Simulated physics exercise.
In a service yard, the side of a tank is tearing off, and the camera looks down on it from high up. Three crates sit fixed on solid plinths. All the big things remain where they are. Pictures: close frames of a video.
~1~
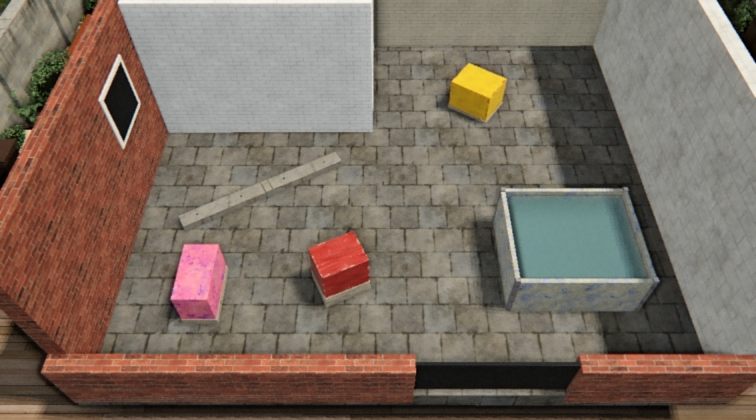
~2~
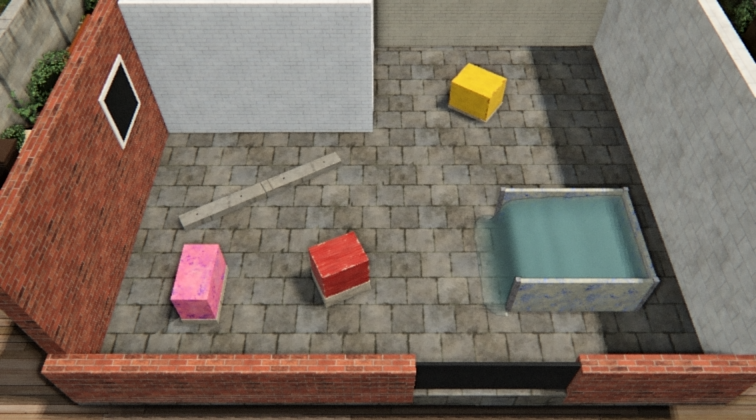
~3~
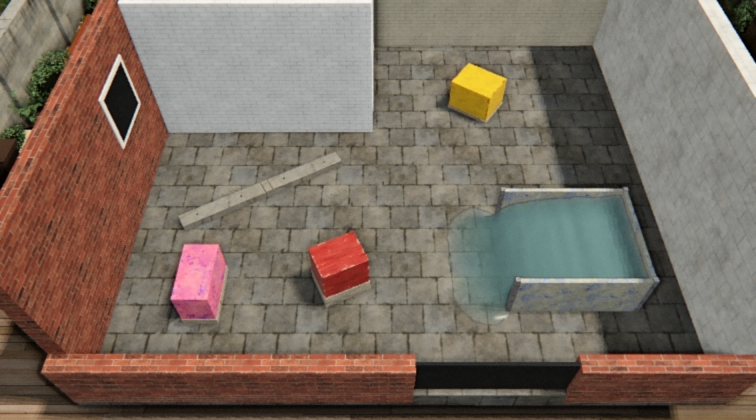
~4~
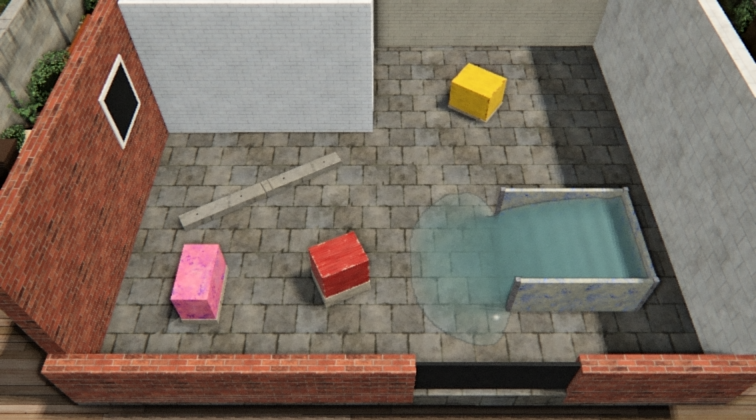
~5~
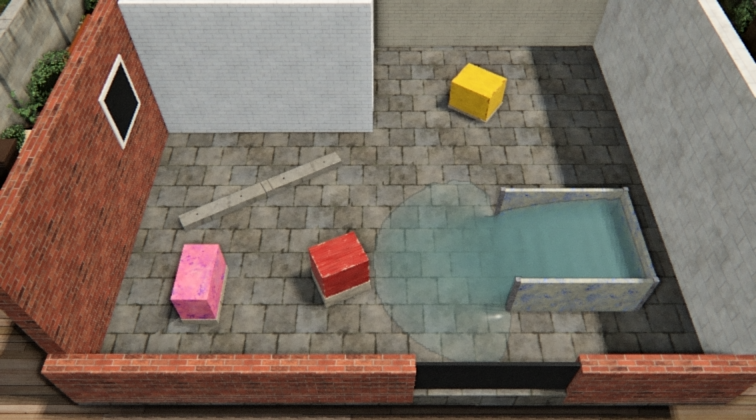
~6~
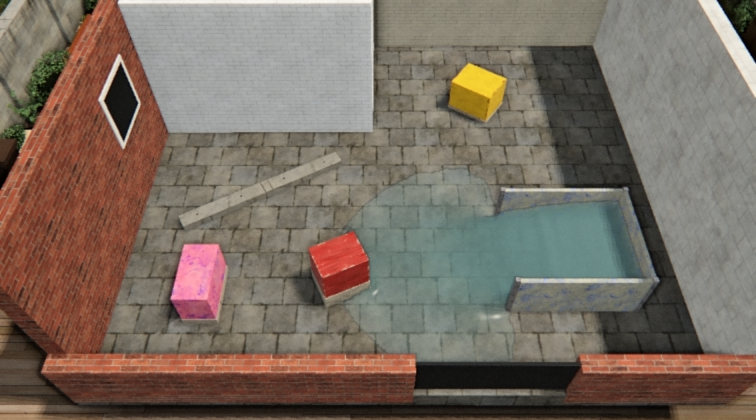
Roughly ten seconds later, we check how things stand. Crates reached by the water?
The yellow crate will not stay dry. The red crate will not stay dry. The pink crate will not stay dry.
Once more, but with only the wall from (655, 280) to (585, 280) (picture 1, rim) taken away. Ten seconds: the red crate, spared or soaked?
In that case the red crate comes through dry.
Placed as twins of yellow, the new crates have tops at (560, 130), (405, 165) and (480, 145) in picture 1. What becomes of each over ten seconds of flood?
Crate one is touched by the flood; crate two is touched by the flood; crate three is touched by the flood.
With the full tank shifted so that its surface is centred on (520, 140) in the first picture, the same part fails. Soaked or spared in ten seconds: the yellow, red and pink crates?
Taking them in turn, the yellow one is left untouched, the red one is left untouched and the pink one gets flooded.
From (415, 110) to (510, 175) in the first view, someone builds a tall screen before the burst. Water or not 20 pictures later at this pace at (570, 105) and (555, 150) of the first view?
Untouched, untouched.
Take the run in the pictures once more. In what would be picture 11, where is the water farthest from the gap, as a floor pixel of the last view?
The farthest wet spot is near (195, 234).
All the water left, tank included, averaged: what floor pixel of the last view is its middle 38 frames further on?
The water's middle lies around (291, 242).
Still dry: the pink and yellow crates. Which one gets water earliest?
Answer: That's the pink one.
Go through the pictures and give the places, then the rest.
The water tank at (573, 236) is whole and still, in the first picture.
The front is at (491, 218), out from the gap at (506, 255), in the second picture.
The front is at (472, 212), out from the gap at (505, 256), in the third picture.
Water pours out at (505, 256) and has run to (438, 206), in the fourth picture.
The front is at (382, 237), out from the gap at (505, 257), in the fifth picture.
Water pours out at (505, 257) and has run to a hidden place, in the sixth picture.
A moment on, water covers 30 % of the floor; the yellow crate not reached, the red crate water round its plinth, the pink crate water round its plinth.
Next, water covers 40 % of the floor; the yellow crate not reached, the red crate water round its plinth, the pink crate water round its plinth.
Then, water covers 50 % of the floor; the yellow crate not reached, the red crate water round its plinth, the pink crate water round its plinth.
Later, water covers 60 % of the floor; the yellow crate water round its plinth, the red crate water round its plinth, the pink crate water round its plinth.
In the end, water covers 80 % of the floor; the yellow crate was topped, the red crate was topped, the pink crate was topped.
